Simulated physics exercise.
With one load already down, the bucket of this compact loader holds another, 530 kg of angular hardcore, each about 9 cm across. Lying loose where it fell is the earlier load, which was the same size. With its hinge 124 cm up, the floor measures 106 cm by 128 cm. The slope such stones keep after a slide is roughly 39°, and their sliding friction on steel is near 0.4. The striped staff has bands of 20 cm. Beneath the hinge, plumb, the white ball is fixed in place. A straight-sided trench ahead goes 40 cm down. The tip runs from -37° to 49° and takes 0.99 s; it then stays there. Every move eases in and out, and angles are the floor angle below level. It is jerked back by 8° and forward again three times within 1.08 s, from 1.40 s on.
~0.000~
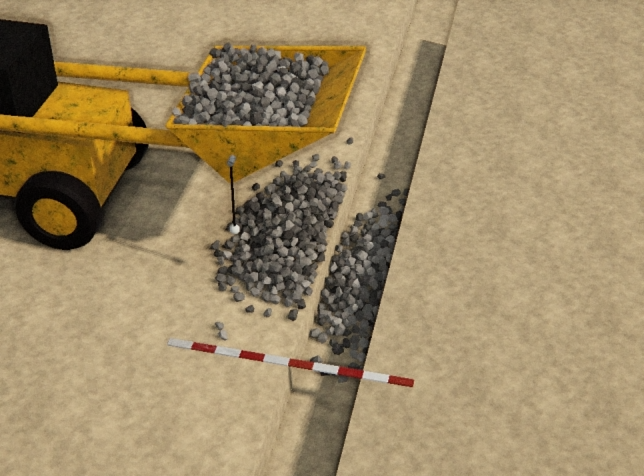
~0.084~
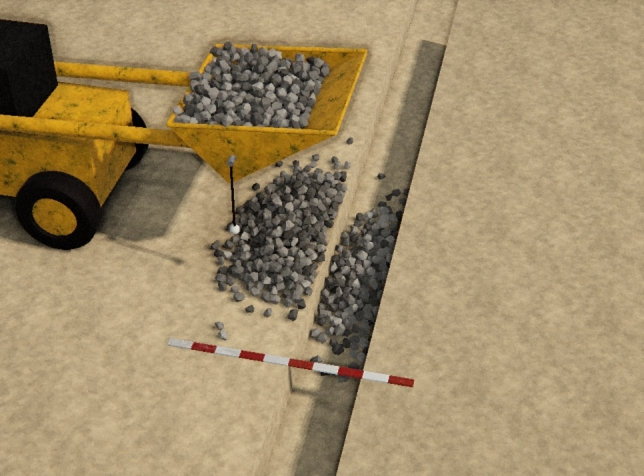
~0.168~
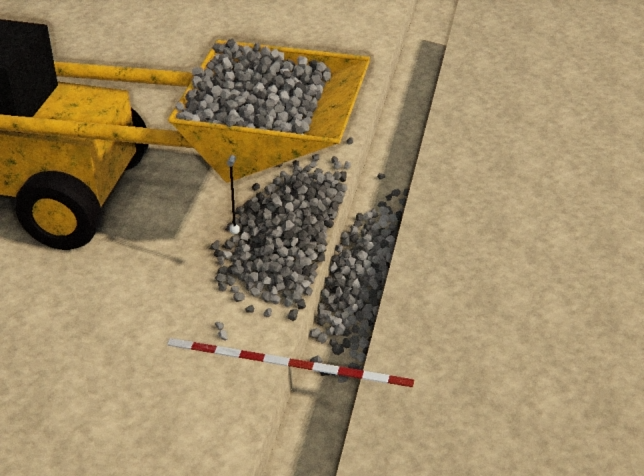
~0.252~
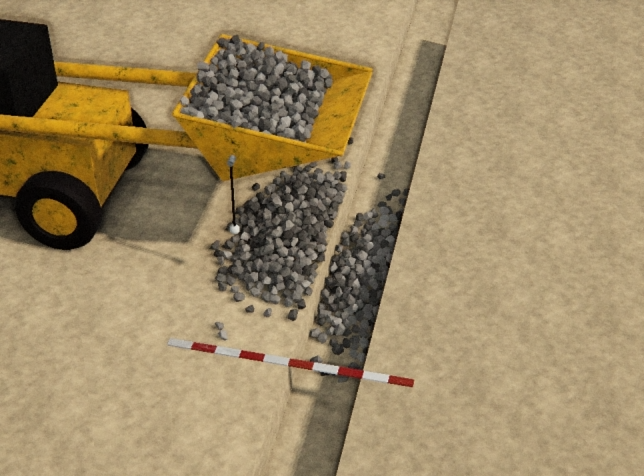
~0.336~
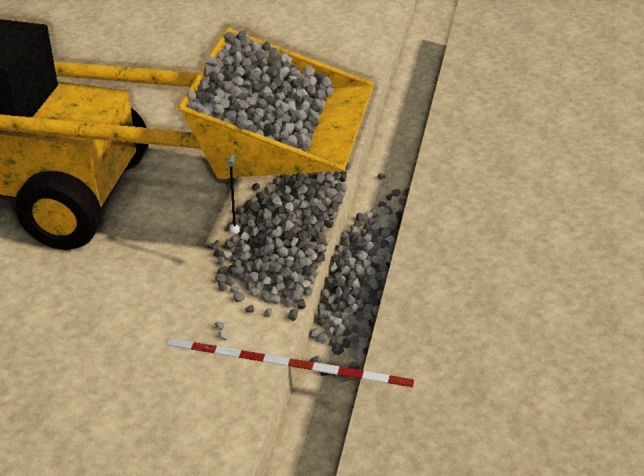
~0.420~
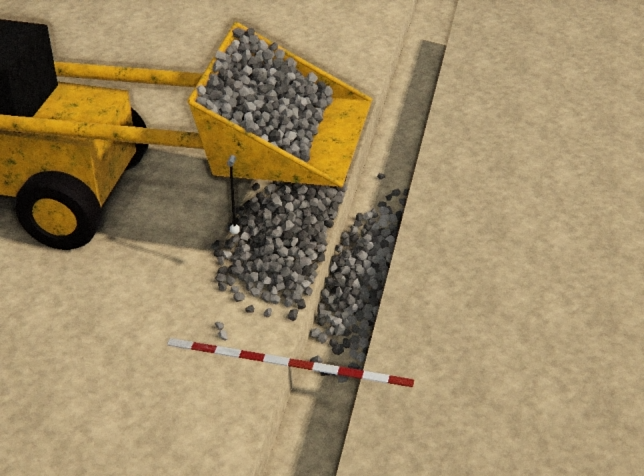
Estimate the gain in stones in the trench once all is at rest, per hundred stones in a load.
95 per hundred.
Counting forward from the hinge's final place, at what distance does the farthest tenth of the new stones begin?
Around 120 cm ahead of it.
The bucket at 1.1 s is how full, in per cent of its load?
It holds some 65 per cent.
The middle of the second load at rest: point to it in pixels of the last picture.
Roughly at pixel (362, 259).
After 0.7 s the floor is at 35°; in per cent of one load, 100 in the bucket, 65 short of the trench, 35 in the trench; the foremost stones are at (387, 278).
After 1.1 s the floor is at 49°; in per cent of one load, 65 in the bucket, 83 short of the trench, 51 in the trench; the foremost stones are at (387, 278).
After 2.9 s the floor is at 49°; in per cent of one load, 0 in the bucket, 65 short of the trench, 130 in the trench, 5 past the trench; the foremost stones are at (448, 246).
After 5.8 s the floor is at 49°; in per cent of one load, 0 in the bucket, 65 short of the trench, 130 in the trench, 5 past the trench; the foremost stones are at (448, 246). Net gain in the trench, 95.
